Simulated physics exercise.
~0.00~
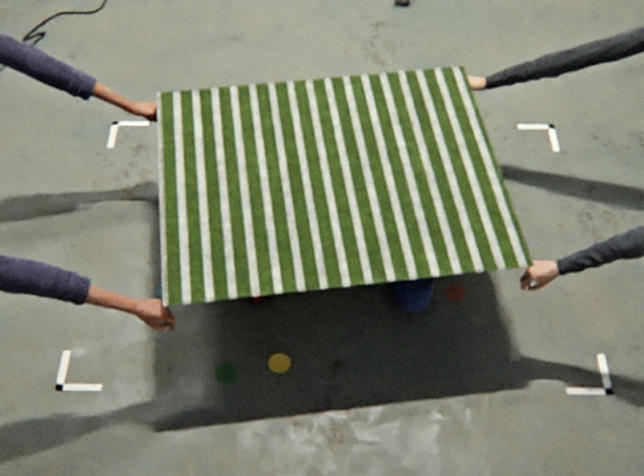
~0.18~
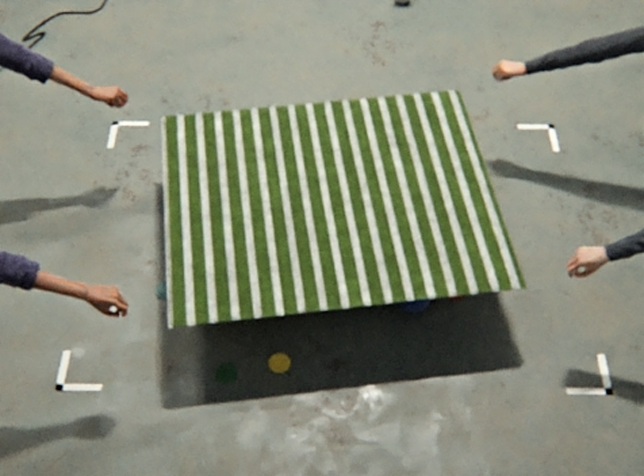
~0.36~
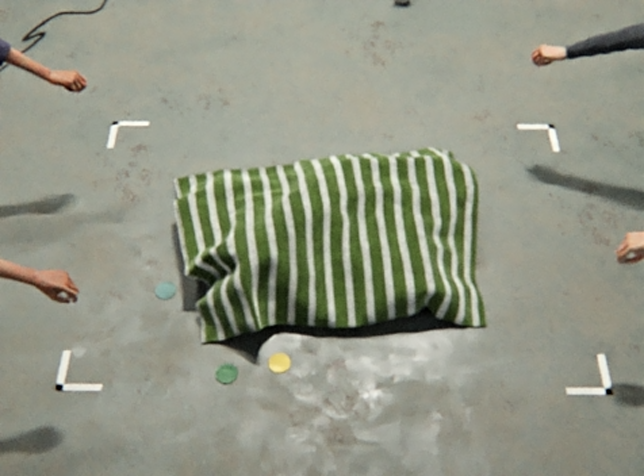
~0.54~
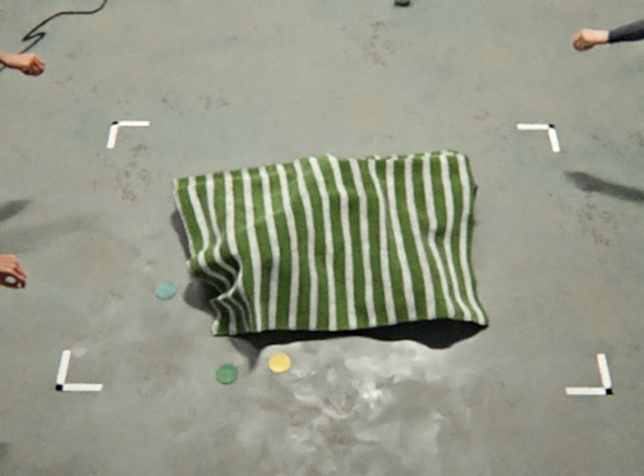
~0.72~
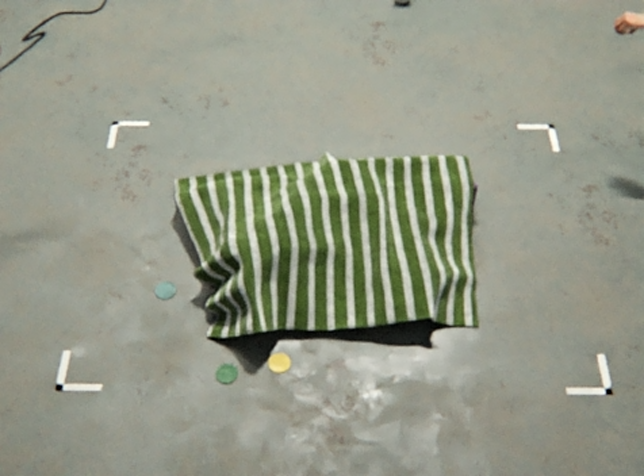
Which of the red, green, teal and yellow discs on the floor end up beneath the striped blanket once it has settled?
Only the red one ends up under the blanket. The green, teal and yellow ones all stay uncovered.
